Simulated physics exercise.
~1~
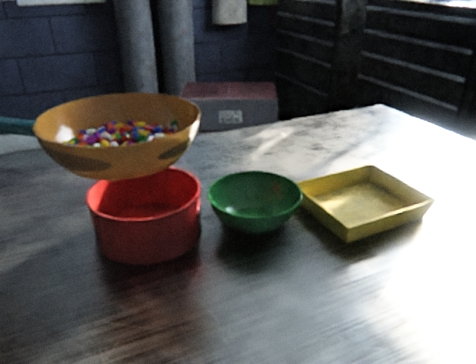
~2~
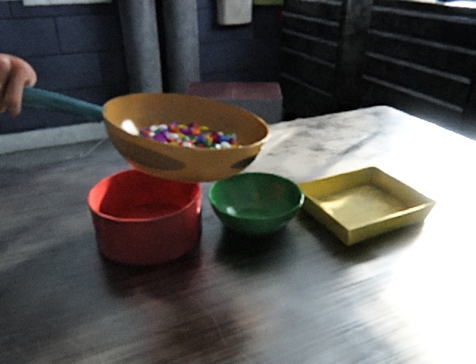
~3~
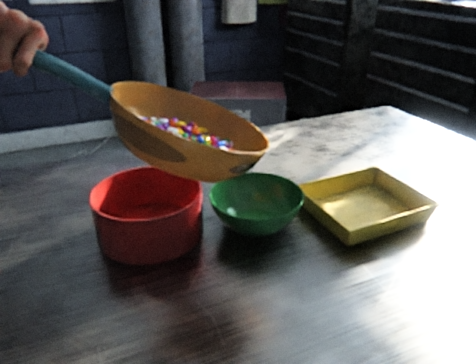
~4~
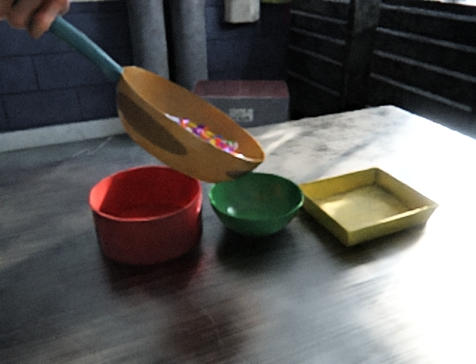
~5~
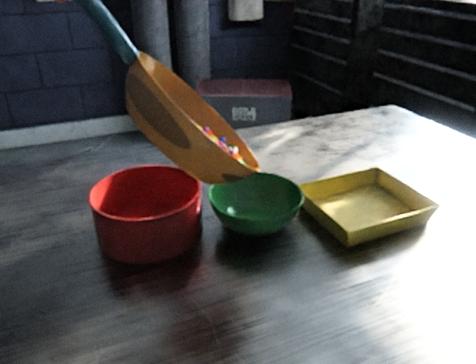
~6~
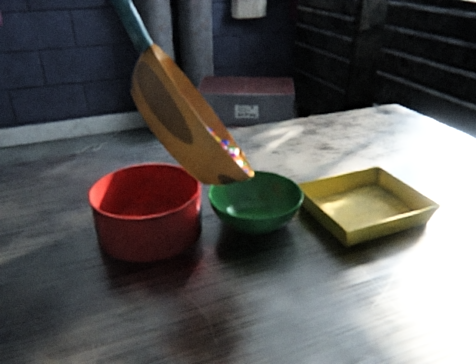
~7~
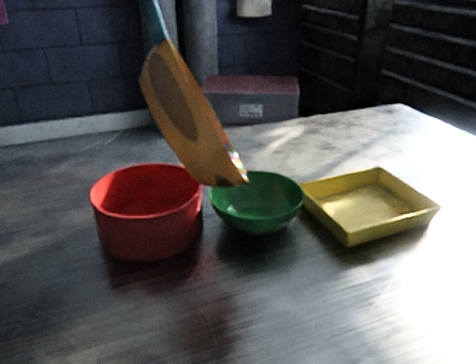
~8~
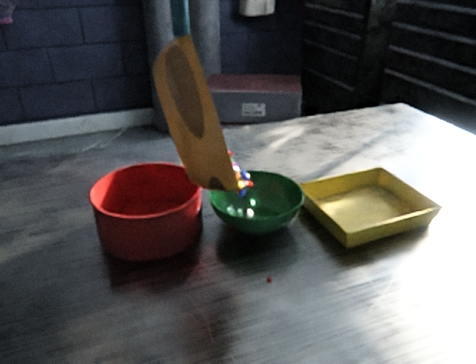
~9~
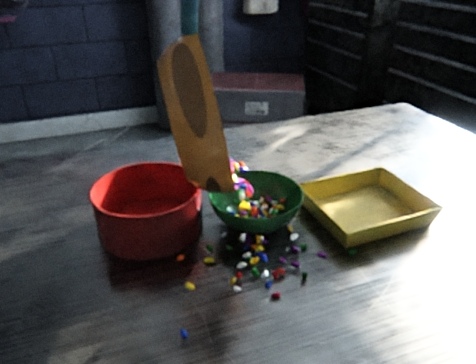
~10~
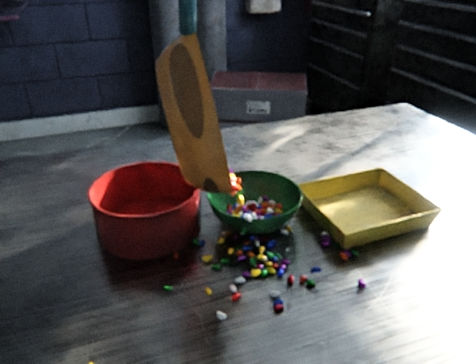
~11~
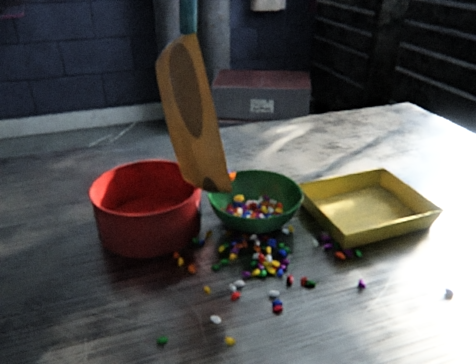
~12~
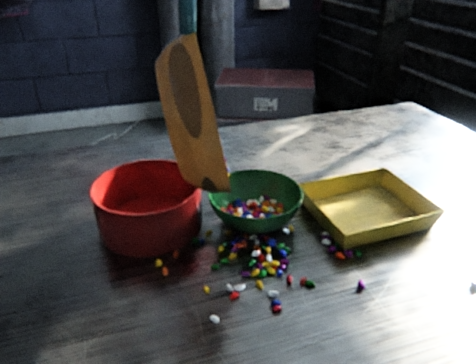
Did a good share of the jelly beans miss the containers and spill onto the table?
Yes, many of them ended up scattered on the table around the green bowl, while others landed in the bowl and the red pot and yellow tin stayed empty.
